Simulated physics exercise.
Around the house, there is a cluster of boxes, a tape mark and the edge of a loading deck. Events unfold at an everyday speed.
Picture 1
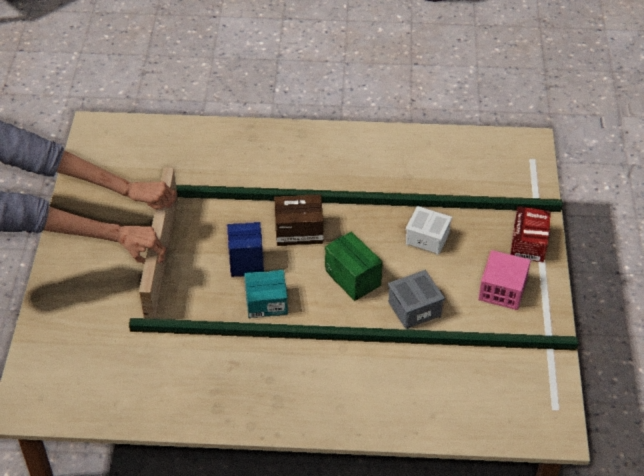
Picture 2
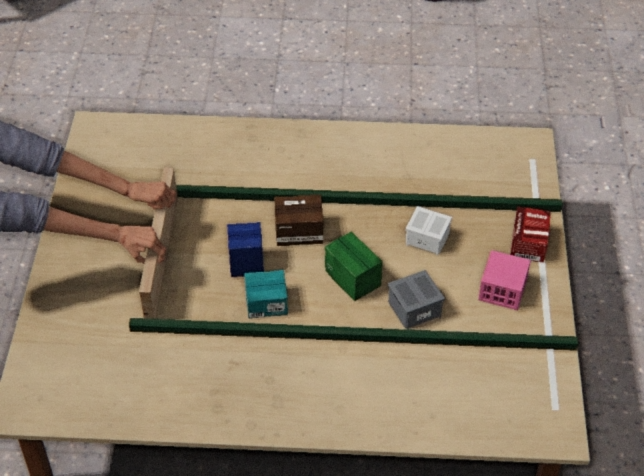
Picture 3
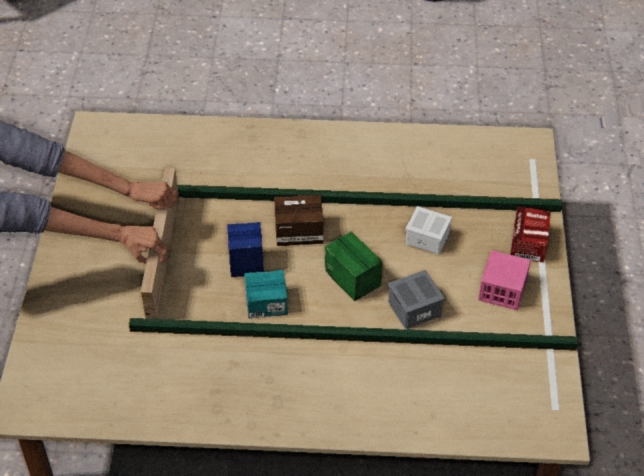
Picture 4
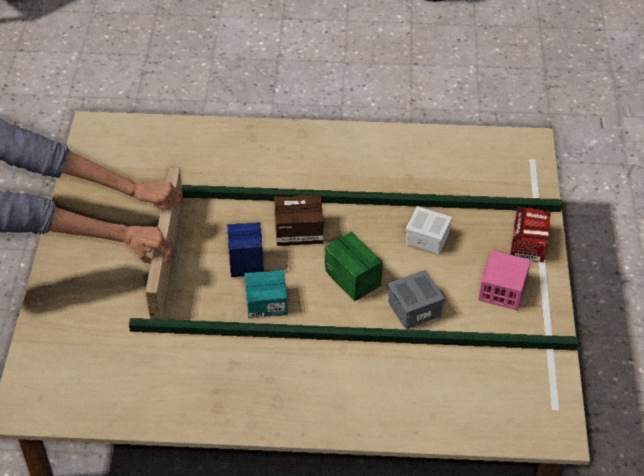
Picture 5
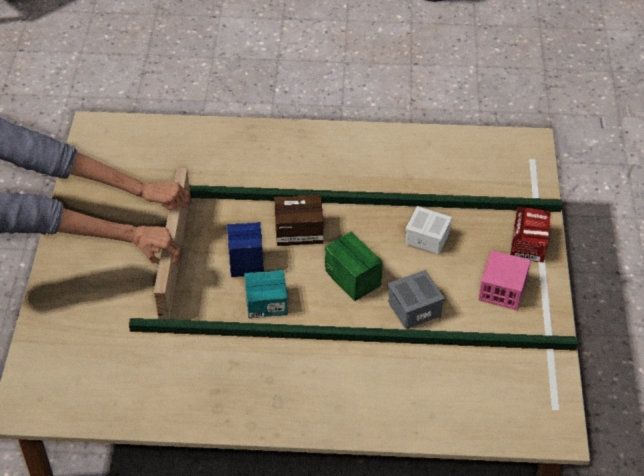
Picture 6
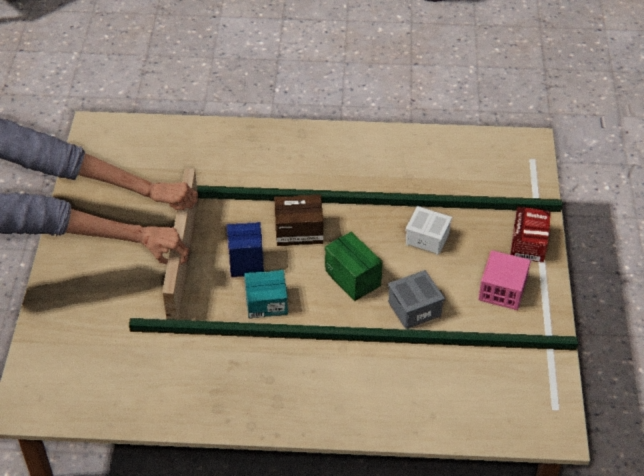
Two hands sliding a wooden plank slightly right between green rails on a table, toward colourful boxes that stay still.
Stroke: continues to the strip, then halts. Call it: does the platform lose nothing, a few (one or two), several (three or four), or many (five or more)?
It loses many, five or more.
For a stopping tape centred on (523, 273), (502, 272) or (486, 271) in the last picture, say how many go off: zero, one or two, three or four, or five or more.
One after another: At least five; three to four; just one or two.
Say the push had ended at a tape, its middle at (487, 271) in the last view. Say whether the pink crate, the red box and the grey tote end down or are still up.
The pink crate goes over, the red box tumbles off, the grey tote survives.
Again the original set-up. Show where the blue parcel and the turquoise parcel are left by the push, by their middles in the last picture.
Blue parcel: (562, 263); turquoise parcel: (568, 309).
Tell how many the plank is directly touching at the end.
In contact: 3.
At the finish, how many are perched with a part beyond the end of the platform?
I'd put it at 3.
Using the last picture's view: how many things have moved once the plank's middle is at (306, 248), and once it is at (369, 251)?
Respectively 4 and 6.
A little later, none off yet; red box at rest near (531, 234); pink crate at rest near (504, 280); white tote at rest near (428, 231).
When it is over, the number that fall off is five or more; down, green parcel, grey tote, white tote, pink crate and red box.
